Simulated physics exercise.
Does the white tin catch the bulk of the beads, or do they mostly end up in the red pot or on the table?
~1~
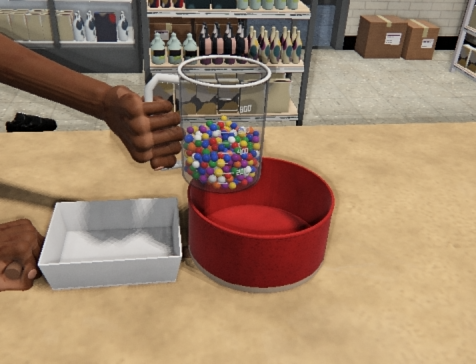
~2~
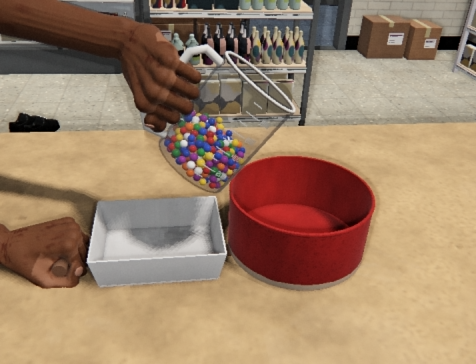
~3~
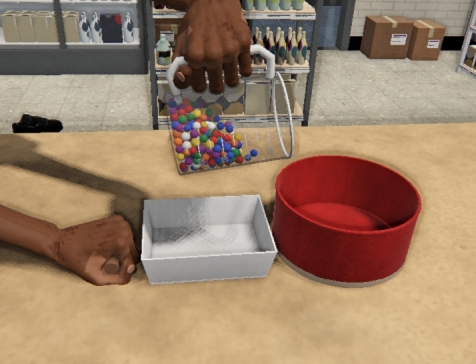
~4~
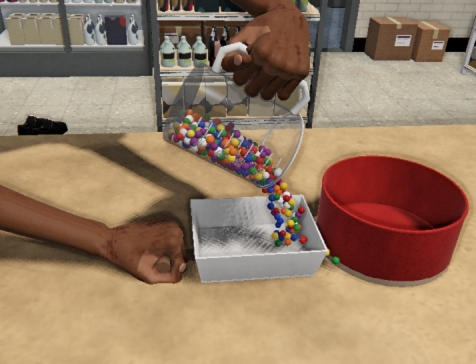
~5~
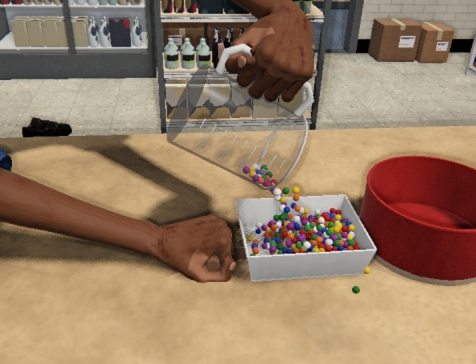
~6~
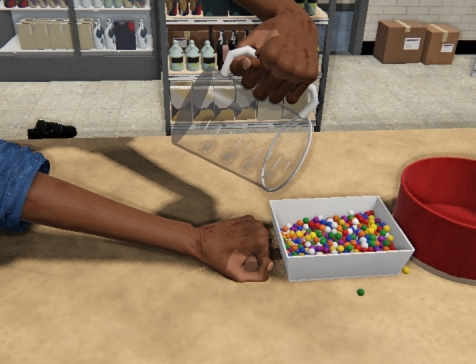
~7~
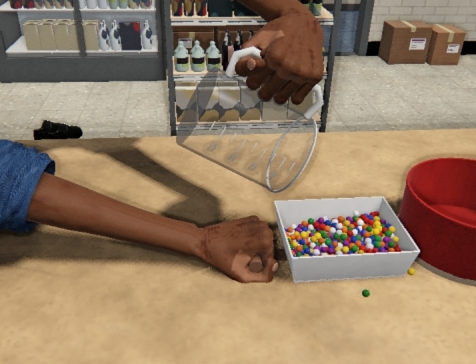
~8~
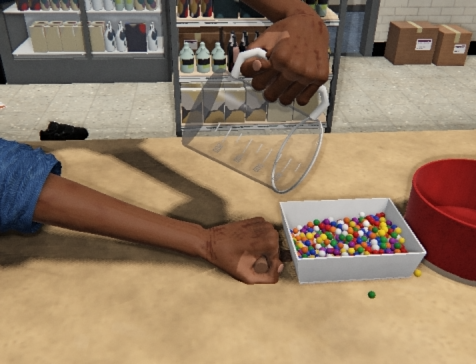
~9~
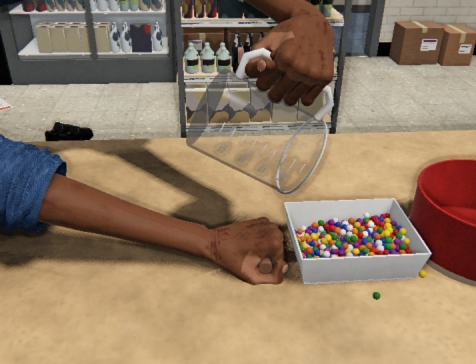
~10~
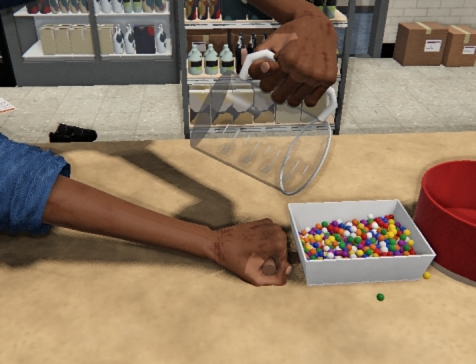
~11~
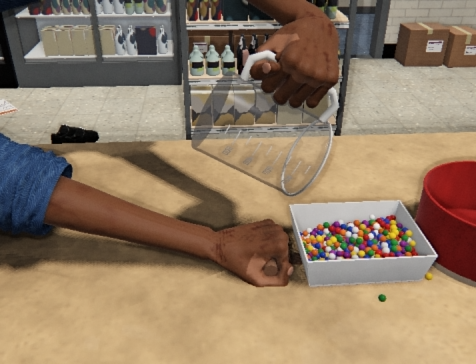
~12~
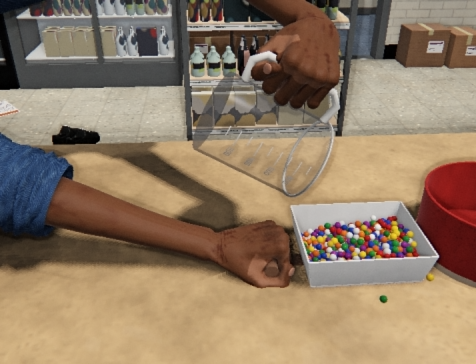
The white tin catches nearly all of the beads. The red pot gets no real share of them, and only a couple of strays lie on the table.
A clear jug full of many-coloured beads hangs from a hand over a sandy-coloured table, seen from the front and slightly above, with shelves and cardboard boxes behind. Below it stand a red pot and, to its left, a white tin. Another hand pushes the tin and pot to the right while the jug tips over to the right. The pot slides clear before the beads pour, and the stream drops into the tin arriving underneath. The hands stop with the jug empty and tilted, the tin full of beads, the pot off to the right, and a couple of stray beads on the table.
